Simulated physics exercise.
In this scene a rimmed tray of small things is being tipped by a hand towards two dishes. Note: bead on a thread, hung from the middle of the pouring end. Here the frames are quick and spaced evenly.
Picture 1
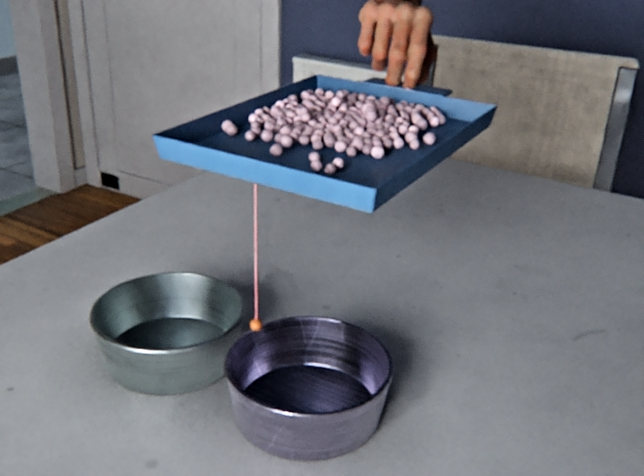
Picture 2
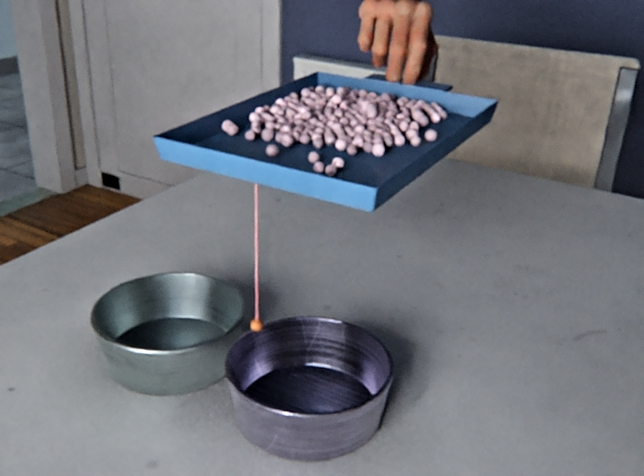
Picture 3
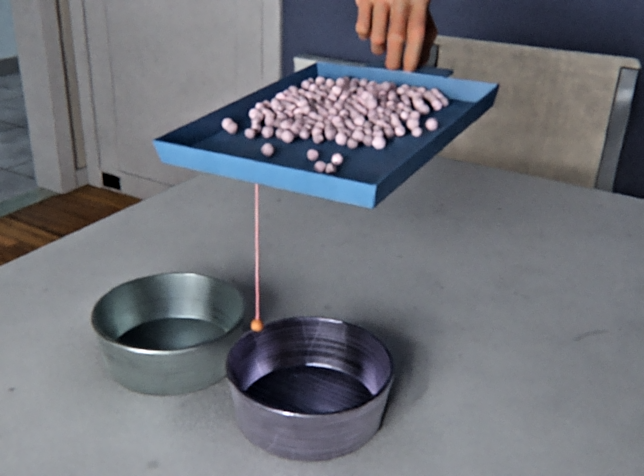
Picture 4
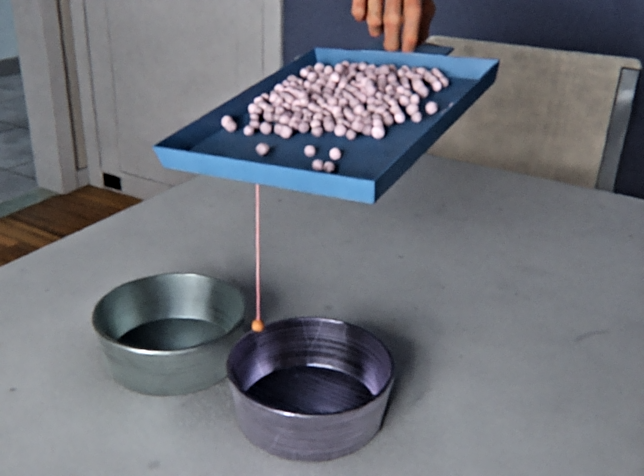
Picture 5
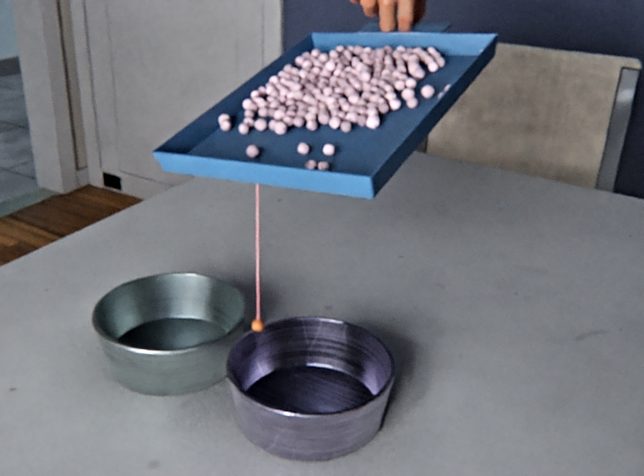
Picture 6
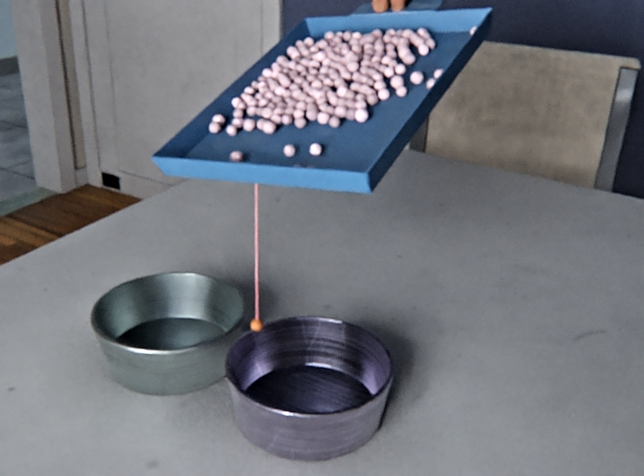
In the video, a hand raises the far end of a blue tray of small pink balls above two metal dishes, and the tray tilts toward the viewer as the balls begin shifting toward its near left side.
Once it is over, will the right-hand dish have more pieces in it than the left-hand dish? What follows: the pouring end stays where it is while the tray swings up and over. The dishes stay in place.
No.
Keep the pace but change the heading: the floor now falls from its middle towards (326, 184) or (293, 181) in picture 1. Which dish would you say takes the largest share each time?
Try 1: The right-side dish; try 2: The right-side dish.
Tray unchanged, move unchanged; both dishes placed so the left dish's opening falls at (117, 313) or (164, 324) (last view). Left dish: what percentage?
First placement: Some 80 %; second placement: Some 90 %.
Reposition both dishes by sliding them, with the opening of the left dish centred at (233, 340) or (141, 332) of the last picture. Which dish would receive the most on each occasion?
For the first place, the dish on the left side; for the second, the dish on the left side.
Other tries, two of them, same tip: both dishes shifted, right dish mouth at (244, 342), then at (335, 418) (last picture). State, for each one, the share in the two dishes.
Try 1: Some 60 %; try 2: Some 60 %.
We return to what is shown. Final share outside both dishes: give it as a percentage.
It works out to close to 10 per cent.
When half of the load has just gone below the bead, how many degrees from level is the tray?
Roughly 90 degrees.
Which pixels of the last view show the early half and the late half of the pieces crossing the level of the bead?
Near (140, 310) and later near (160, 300).
Soon, tray tipped steeply; most on the tray; a small part in the left dish; a stray few outside both; about a quarter in the air.
A while on, tray tipped past a quarter turn; a small part on the tray; most in the left dish; a small part outside both; a small part in the air.
Towards the end, tray tipped past a quarter turn; most in the left dish; a small part outside both.
Finally, tray tipped past a quarter turn; none in the right dish; most in the left dish; a small part outside both.
